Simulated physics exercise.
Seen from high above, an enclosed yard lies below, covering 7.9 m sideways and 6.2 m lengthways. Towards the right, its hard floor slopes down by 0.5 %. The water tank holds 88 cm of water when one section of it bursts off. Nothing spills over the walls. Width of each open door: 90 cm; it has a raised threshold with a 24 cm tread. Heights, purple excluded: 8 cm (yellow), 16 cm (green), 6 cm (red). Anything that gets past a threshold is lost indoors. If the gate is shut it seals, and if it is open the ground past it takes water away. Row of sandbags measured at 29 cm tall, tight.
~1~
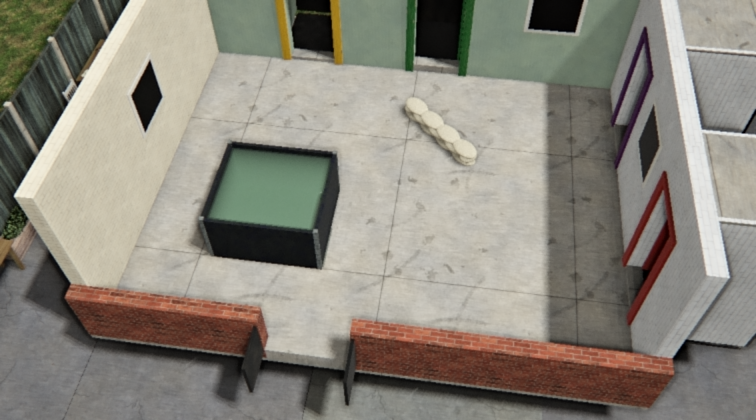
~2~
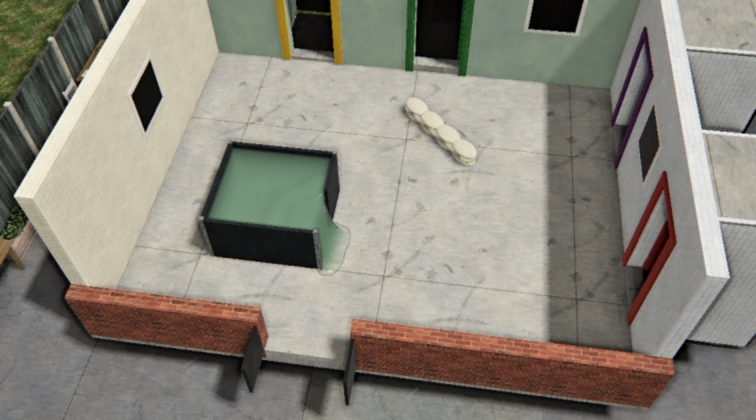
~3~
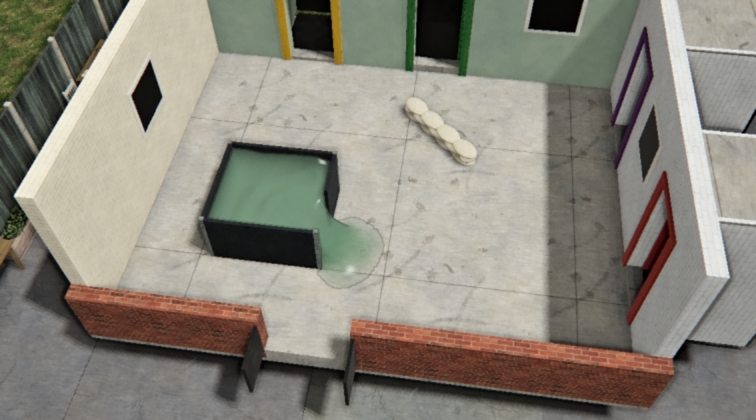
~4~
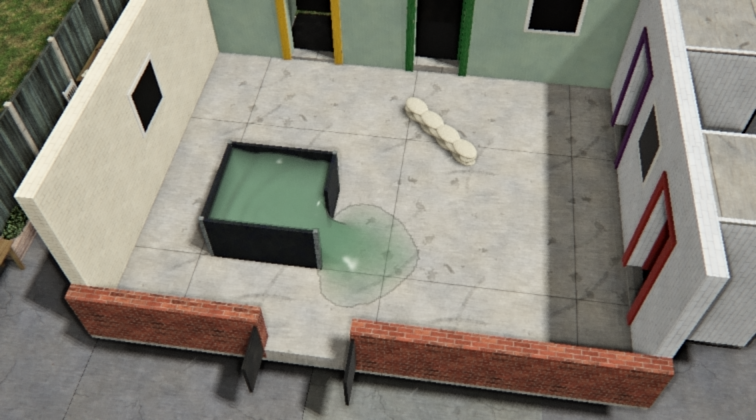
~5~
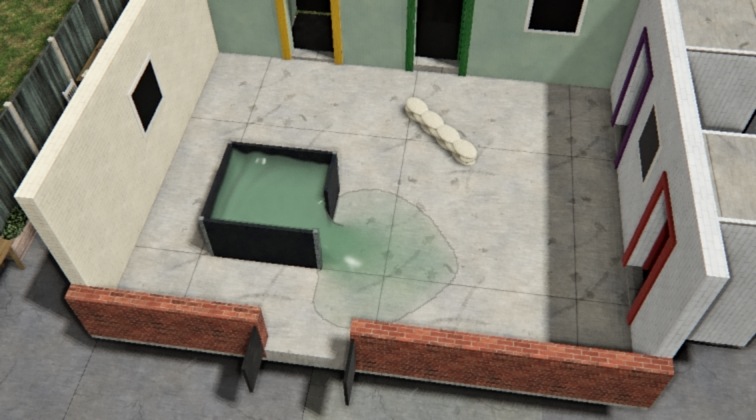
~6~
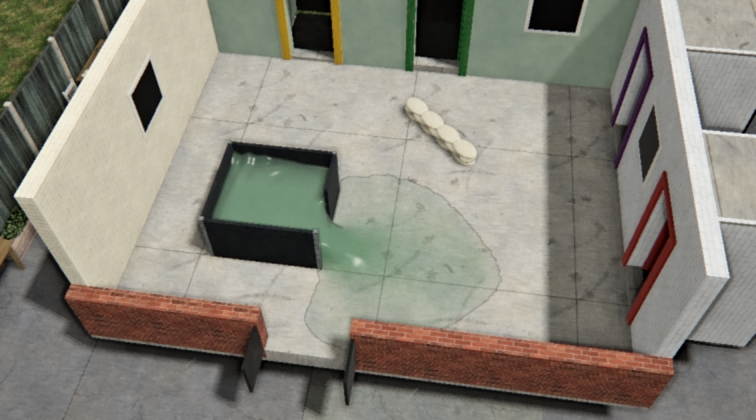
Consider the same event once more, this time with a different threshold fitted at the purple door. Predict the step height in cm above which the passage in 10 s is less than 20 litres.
About 7.5 cm of height.
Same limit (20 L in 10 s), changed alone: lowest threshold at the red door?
Red door - some 19 centimetres.
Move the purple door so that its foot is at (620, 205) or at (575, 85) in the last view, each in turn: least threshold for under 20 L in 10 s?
Minimums: Roughly 12.0 cm and 13.0 cm.
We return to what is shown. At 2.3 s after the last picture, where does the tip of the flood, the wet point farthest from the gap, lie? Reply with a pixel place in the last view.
Pixel close to (604, 97).
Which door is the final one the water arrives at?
Yellow, last of all.
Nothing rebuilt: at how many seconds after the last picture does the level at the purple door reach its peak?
Around 2.0 seconds.
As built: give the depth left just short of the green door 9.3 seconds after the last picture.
Some 10.5 centimetres.
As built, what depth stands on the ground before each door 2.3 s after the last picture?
Yellow door 0 cm, purple door 12 cm, green door 0 cm, red door 18 cm.
Then, 0.7 s after the last picture water covers 35 % of the floor, deepest (37 cm) near (335, 252); it has not reached the purple door.
Then, 2.3 s after the last picture water covers 40 % of the floor, deepest (30 cm) near (586, 353); 12 cm at the purple door, 2 litres in over its 8 cm threshold.
Then, 9.3 s after the last picture water covers 70 % of the floor, deepest (12 cm) near (456, 76); 10 cm at the purple door, 17 litres in over its 8 cm threshold.
At the purple door as built, the water peaked near 13 cm, 2.1 s after the last picture.
With a threshold of 6.5 cm, 31 litres would have come in within the 10 s; with 9 cm, 11 litres. So under 20 litres takes about 7.5 cm.
